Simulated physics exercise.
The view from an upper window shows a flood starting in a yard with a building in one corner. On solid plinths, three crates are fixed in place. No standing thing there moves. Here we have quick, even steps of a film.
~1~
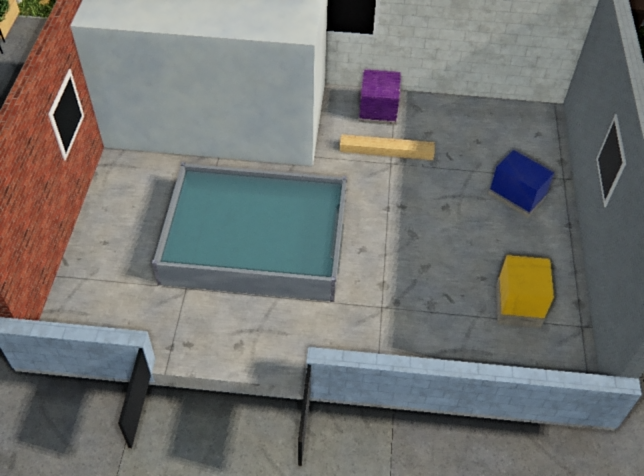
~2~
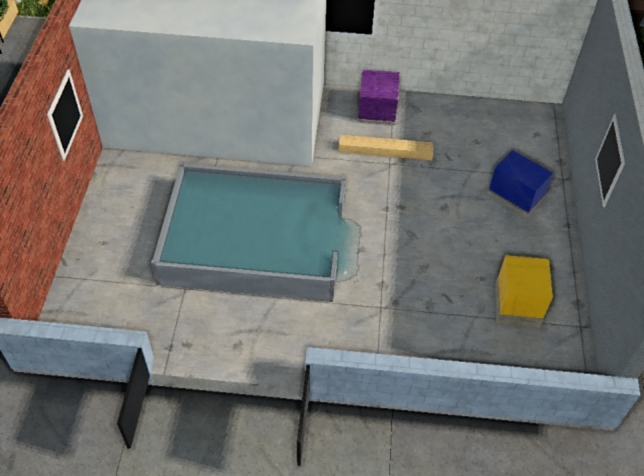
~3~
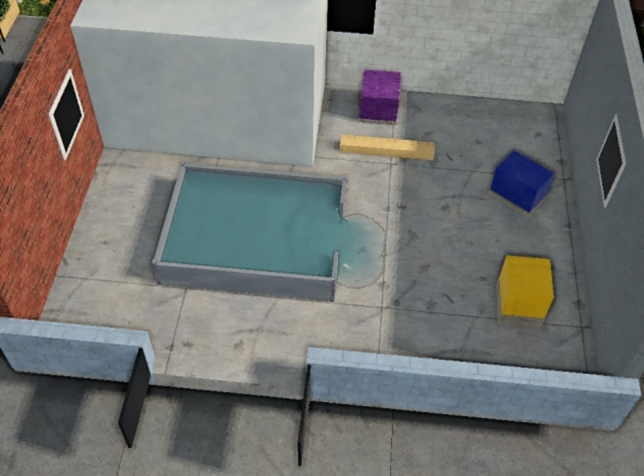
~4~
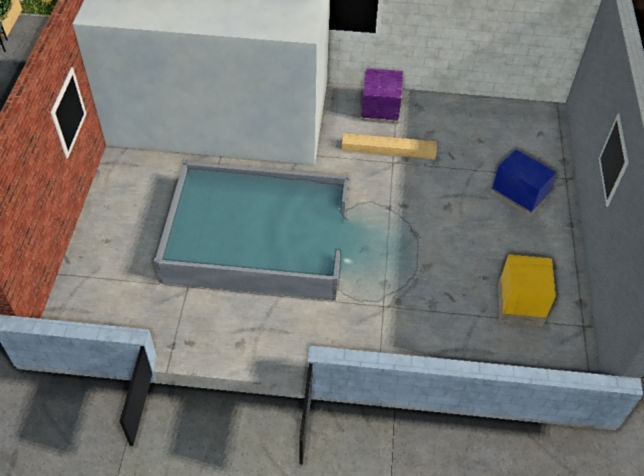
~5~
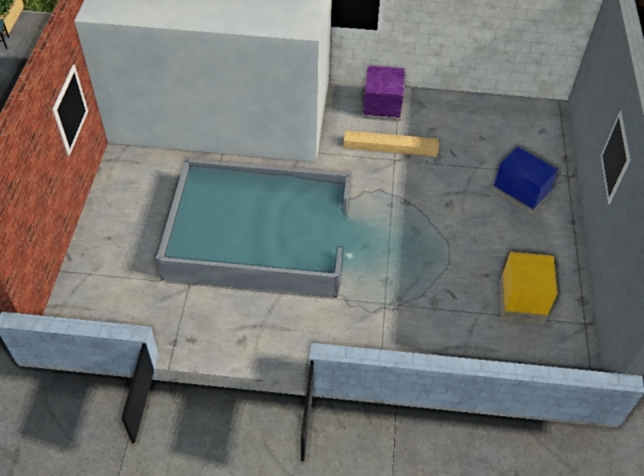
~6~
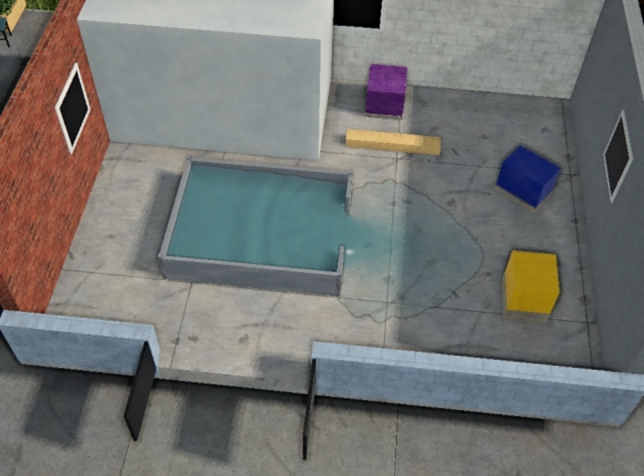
Teal water sits still in a raised rectangular tank in a walled yard, then pours through a gap in the tank's right side. It spreads over the paving as a widening, rounded sheet, reaching rightward into the shaded area between the tan beam and the yellow block.
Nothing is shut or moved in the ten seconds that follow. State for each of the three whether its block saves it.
The yellow crate is saved. The purple crate is not saved and gets wet. The blue crate is not saved and gets wet.
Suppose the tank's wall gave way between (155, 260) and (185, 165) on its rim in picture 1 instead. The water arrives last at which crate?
The one in purple, by my reading.
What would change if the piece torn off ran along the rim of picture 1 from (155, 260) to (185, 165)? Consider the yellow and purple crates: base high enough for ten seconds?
Taking them in turn, the yellow crate is missed and the purple crate is missed.
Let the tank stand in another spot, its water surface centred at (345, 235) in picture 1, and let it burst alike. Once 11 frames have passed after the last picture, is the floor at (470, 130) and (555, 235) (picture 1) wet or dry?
The first spot is not reached, while the second is wetted.
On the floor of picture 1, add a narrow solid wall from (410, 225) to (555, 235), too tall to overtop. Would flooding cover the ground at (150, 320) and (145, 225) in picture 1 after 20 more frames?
Untouched, untouched.
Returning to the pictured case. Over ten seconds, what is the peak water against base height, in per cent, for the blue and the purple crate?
Roughly 150 percent, then 140 percent.
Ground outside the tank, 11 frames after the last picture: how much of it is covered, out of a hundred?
My estimate is roughly 35 percent.
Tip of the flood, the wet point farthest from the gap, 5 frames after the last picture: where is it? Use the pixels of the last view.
Roughly at (589, 292).
A moment on, water covers 25 % of the floor; the yellow crate water round its plinth, the purple crate not reached, the blue crate water round its plinth.
Next, water covers 35 % of the floor; the yellow crate water round its plinth, the purple crate not reached, the blue crate water round its plinth.
Then, water covers 45 % of the floor; the yellow crate water round its plinth, the purple crate not reached, the blue crate water round its plinth.
Later, water covers 60 % of the floor; the yellow crate water round its plinth, the purple crate water round its plinth, the blue crate water round its plinth.
In the end, water covers 80 % of the floor; the yellow crate stayed above the water, the purple crate was topped, the blue crate was topped.
